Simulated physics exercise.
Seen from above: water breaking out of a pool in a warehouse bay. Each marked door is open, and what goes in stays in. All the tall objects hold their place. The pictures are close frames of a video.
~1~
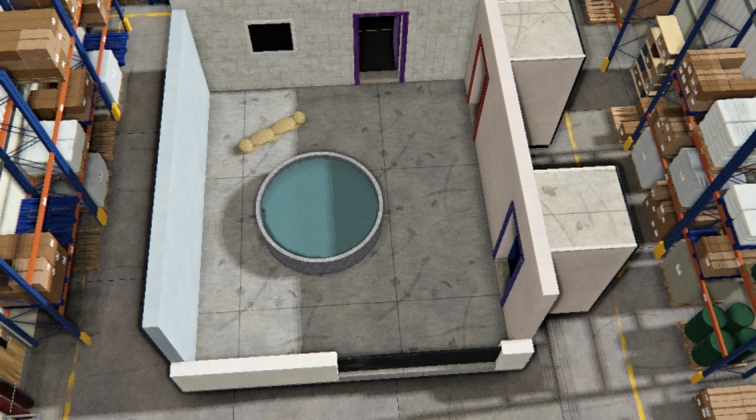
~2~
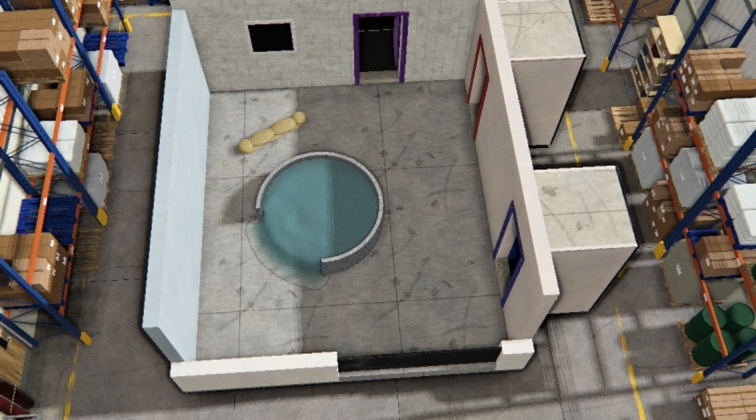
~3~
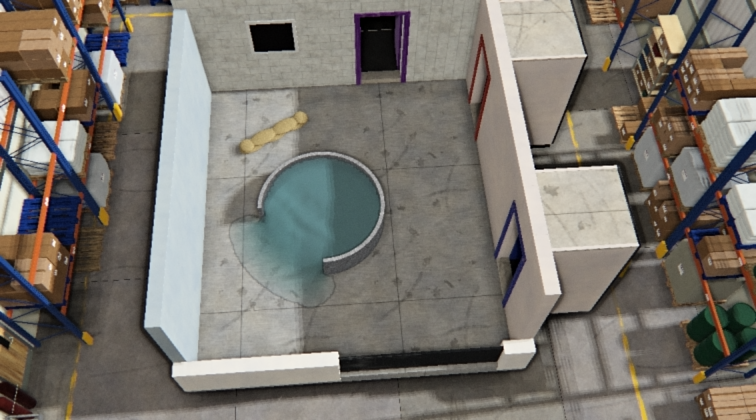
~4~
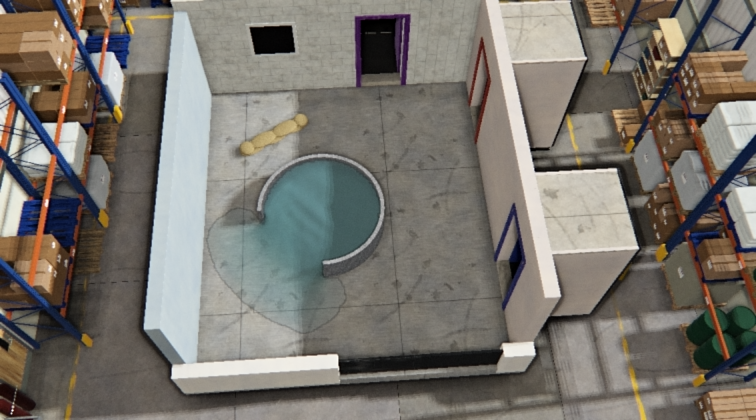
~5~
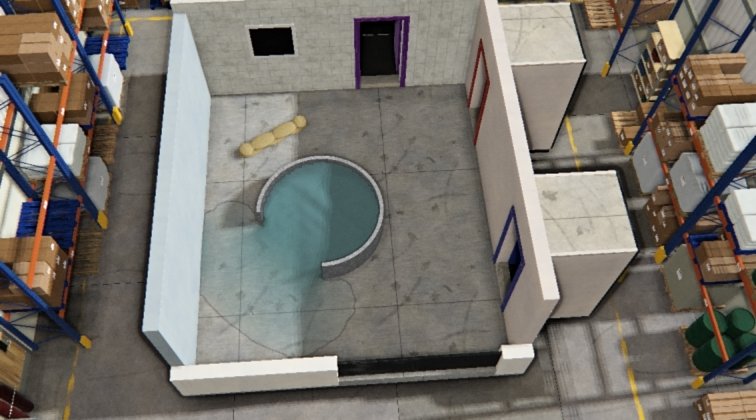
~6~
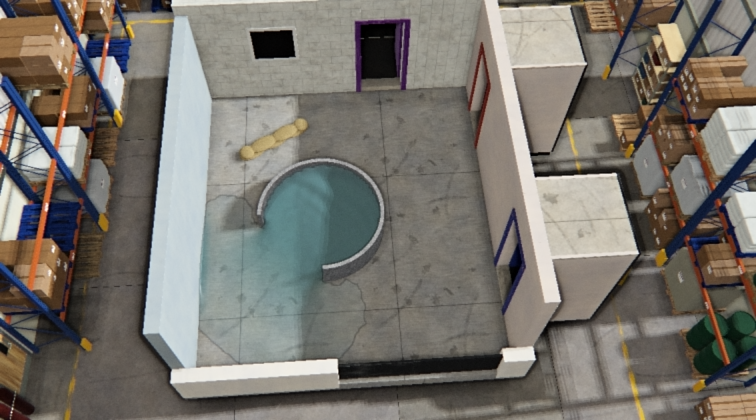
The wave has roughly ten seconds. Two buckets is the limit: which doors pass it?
In the end: The red door stays under that; the blue door takes more than that; the purple door stays under that.
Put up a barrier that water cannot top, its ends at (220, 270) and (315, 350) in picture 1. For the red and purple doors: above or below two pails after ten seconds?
In short: The red door lets more in, the purple door stays under.
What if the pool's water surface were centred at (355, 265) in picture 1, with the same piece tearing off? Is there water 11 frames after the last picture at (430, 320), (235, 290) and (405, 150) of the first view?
As listed: Wet, covered, no water.
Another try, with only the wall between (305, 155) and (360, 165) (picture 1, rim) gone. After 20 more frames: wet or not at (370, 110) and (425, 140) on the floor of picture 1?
In turn: Wet, awash.
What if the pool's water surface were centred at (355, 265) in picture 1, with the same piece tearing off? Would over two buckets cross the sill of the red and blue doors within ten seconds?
In short: Red passes that mark; blue takes less.
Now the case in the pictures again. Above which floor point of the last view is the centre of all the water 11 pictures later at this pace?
Near (279, 277).
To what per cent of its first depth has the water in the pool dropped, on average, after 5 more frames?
Close to 62 %.
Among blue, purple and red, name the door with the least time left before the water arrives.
I say the blue-painted one.
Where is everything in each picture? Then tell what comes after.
In the first picture, still water in the pool at (320, 207).
In the second picture, water pours out at (280, 254) and has run to (325, 280).
In the third picture, water pours out at (282, 255) and has run to (235, 226).
In the fourth picture, the front is at (220, 223), out from the gap at (281, 258).
In the fifth picture, water pours out at (280, 260) and has run to (298, 352).
In the sixth picture, the front is at a hidden place, out from the gap at (281, 263).
A moment on, water covers 20 % of the floor; the red door not reached, the blue door not reached, the purple door not reached.
Next, water covers 30 % of the floor; the red door not reached, the blue door not reached, the purple door not reached.
Then, water covers 45 % of the floor; the red door not reached, the blue door not reached, the purple door not reached.
Later, water covers 75 % of the floor; the red door wet at the sill, nothing in, the blue door over two buckets in, the purple door not reached.
In the end, water covers 100 % of the floor; the red door under two buckets in, the blue door over two buckets in, the purple door wet at the sill, nothing in.
